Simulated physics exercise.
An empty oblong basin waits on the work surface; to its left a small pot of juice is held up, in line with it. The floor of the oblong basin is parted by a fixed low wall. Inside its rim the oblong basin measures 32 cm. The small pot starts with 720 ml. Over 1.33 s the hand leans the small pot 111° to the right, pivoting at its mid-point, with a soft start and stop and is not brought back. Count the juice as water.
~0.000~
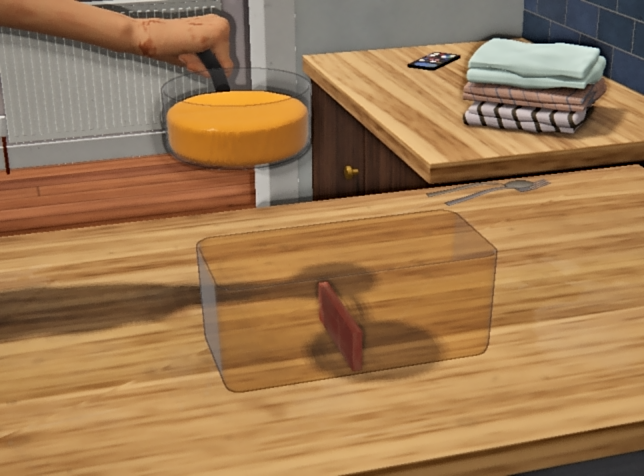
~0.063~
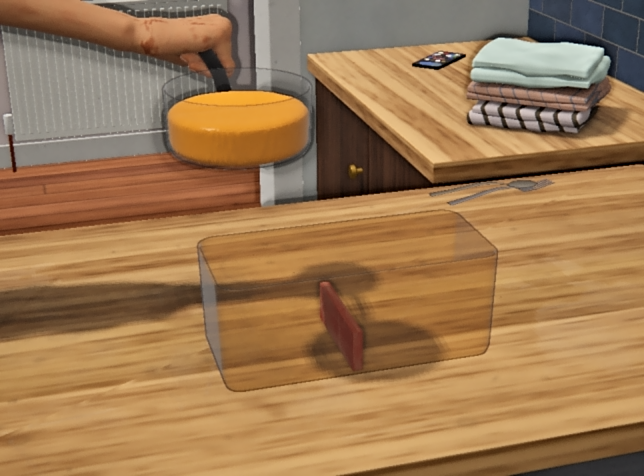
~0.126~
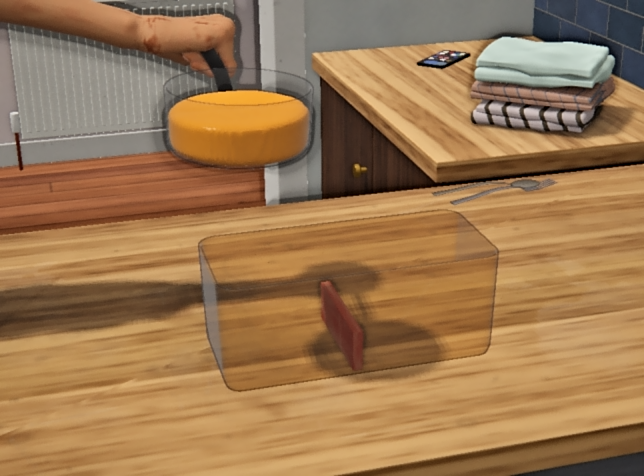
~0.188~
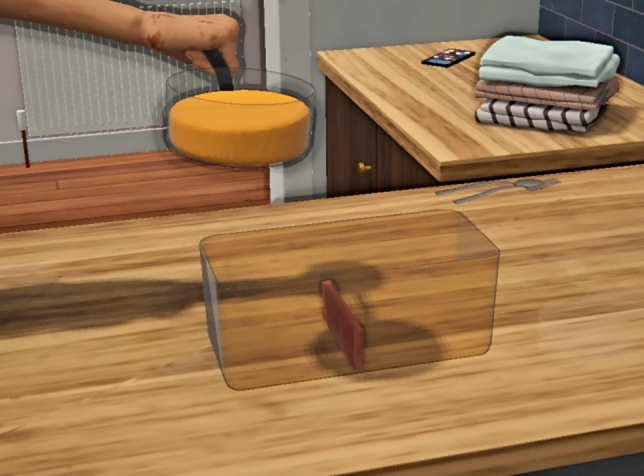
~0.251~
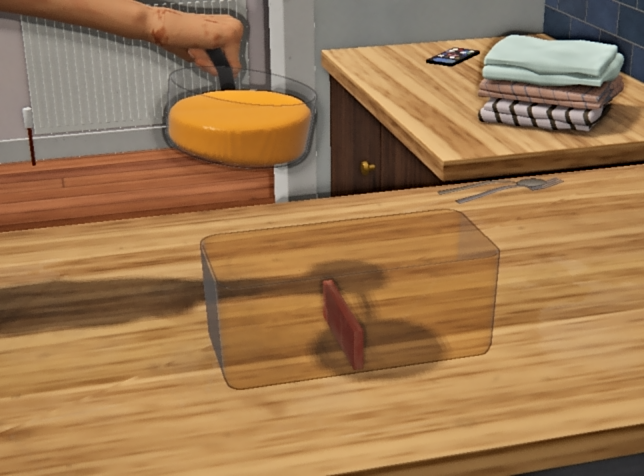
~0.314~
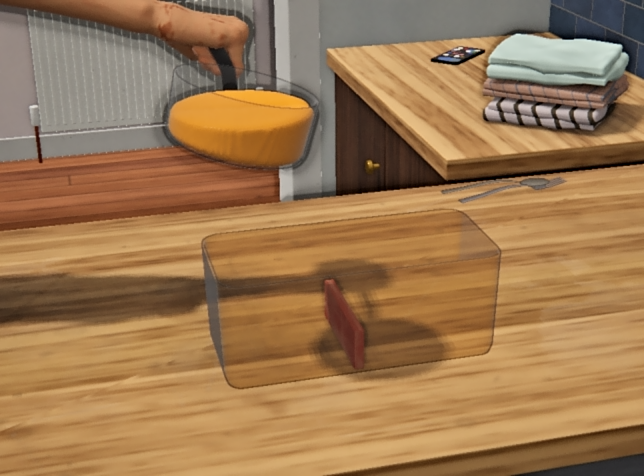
A hand with a reddened wrist holds a small clear pot of orange juice at the upper left of a kitchen, seen from slightly above a wooden worktop. An empty, transparent oblong basin stands there before a dark red object, with cutlery, folded towels and a phone behind. The hand gradually leans the pot slightly rightward, while the view drifts a little left.
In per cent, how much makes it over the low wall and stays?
The far part has some 71 per cent.
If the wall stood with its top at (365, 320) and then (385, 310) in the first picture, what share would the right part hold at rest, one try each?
In turn about 50 and 25 per cent.
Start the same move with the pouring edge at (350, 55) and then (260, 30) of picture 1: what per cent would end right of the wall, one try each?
In turn about 95 and 40 per cent.
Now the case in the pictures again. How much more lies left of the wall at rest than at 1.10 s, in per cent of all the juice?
Some 14 per cent.
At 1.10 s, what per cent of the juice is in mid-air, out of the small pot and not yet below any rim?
About 10 per cent.
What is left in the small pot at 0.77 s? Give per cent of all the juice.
About 48 per cent.
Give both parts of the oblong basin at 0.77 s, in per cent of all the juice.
Some 1 per cent left and 14 right.
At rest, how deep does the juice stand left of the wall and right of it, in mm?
Some 10 mm on the left and 24 mm on the right.
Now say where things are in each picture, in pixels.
In the first picture, it leans 0°; its right rim is at (307, 82); the juice meets the walls at (167, 115) and (304, 102); the oblong basin's rim runs from (206, 266) to (476, 232); the wall's top is at (340, 307).
In the second picture, it leans 1°; its right rim is at (308, 83); the juice meets the walls at (168, 114) and (304, 102).
In the third picture, it leans 2°; its right rim is at (310, 85); the juice meets the walls at (168, 114) and (305, 103).
In the fourth picture, it leans 5°; its right rim is at (312, 88); the juice meets the walls at (170, 113) and (307, 104).
In the fifth picture, it leans 9°; its right rim is at (314, 93); the juice meets the walls at (170, 112) and (308, 104).
In the sixth picture, it leans 15°; its right rim is at (316, 99); the juice meets the walls at (170, 112) and (311, 103).
By 0.77 s the tilt is 69° and 49 per cent is still to pour, 1 is left of the wall and 14 right of it.
By 1.10 s the tilt is 103° and 7 per cent is still to pour, 14 is left of the wall and 70 right of it.
By 1.45 s the tilt is 111° and 0 per cent is still to pour, 28 is left of the wall and 71 right of it.
By 1.83 s the tilt is 111° and 0 per cent is still to pour, 28 is left of the wall and 71 right of it.
At rest 28 per cent lies left of the wall, 71 right of it and 1 outside.
